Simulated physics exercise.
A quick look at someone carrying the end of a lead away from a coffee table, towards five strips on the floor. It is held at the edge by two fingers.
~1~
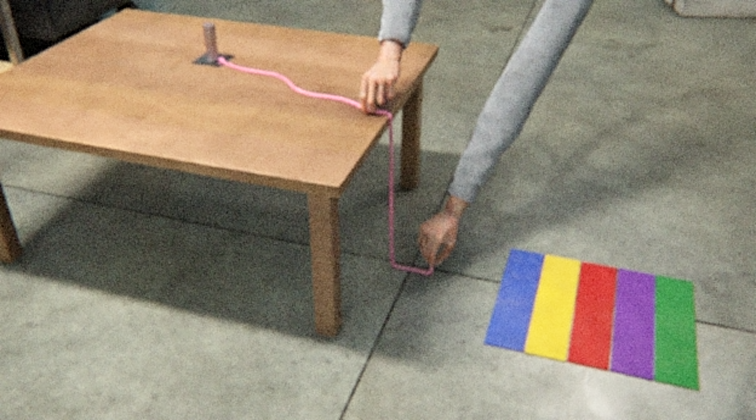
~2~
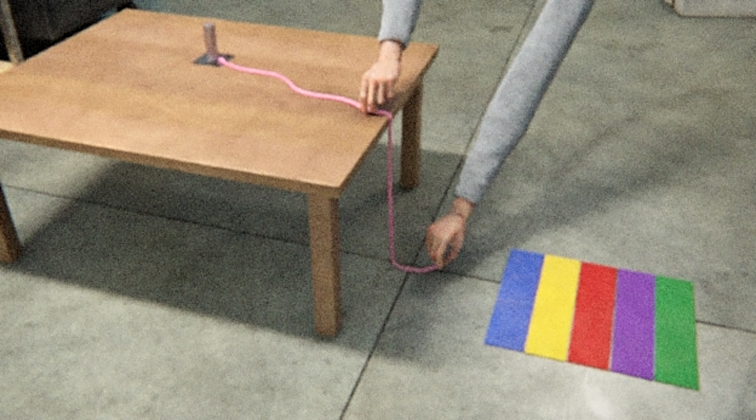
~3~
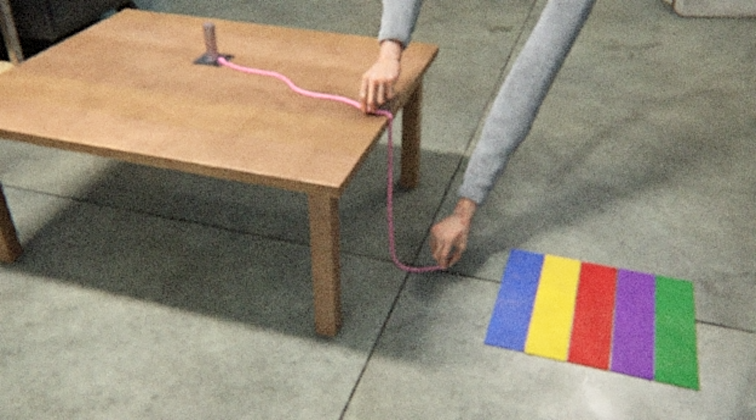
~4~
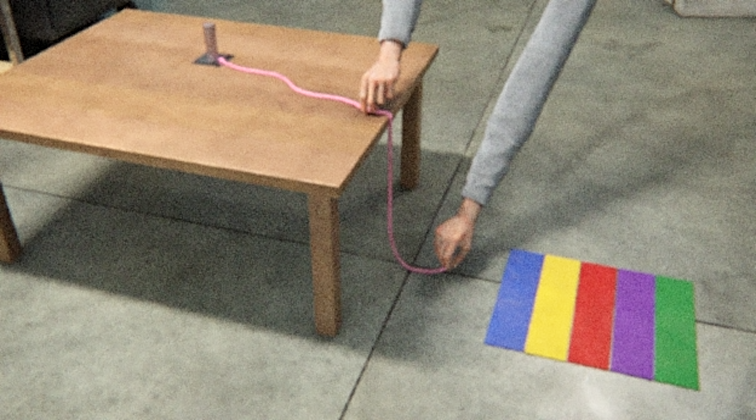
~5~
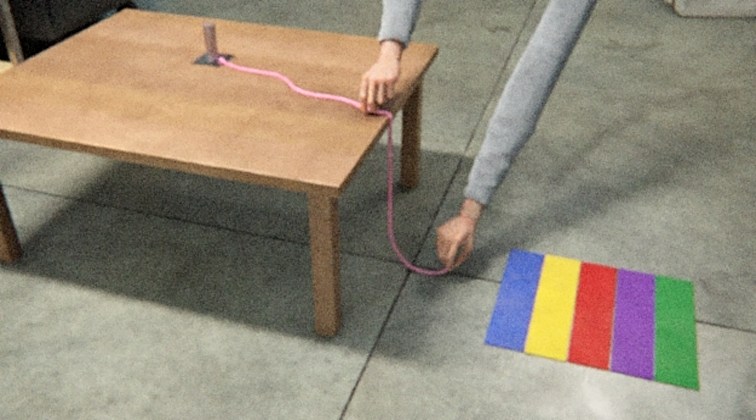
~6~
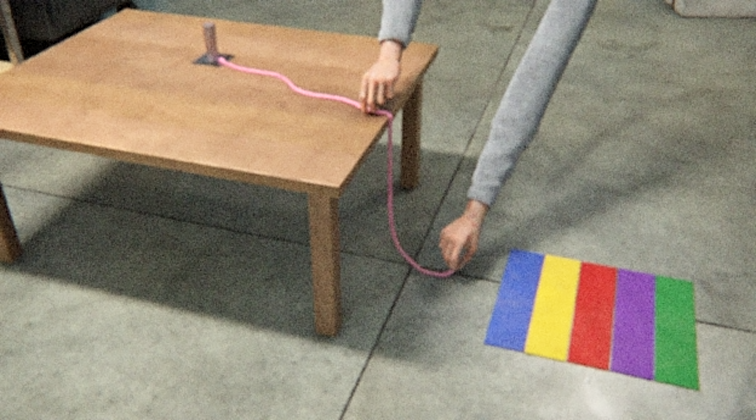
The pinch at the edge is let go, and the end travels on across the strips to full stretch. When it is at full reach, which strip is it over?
It is over the yellow strip.
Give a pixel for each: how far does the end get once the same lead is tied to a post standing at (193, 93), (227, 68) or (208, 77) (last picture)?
It works out at around (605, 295), (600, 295) and (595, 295) for the three tries.
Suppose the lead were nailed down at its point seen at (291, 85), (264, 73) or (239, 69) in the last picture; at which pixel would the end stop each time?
Approximately (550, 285), (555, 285) and (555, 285) respectively.
Soon after, end near (495, 275); short of the strips.
After that, end near (534, 282); over blue.
At the stop, end near (557, 287); over yellow. The end stops over the yellow strip.
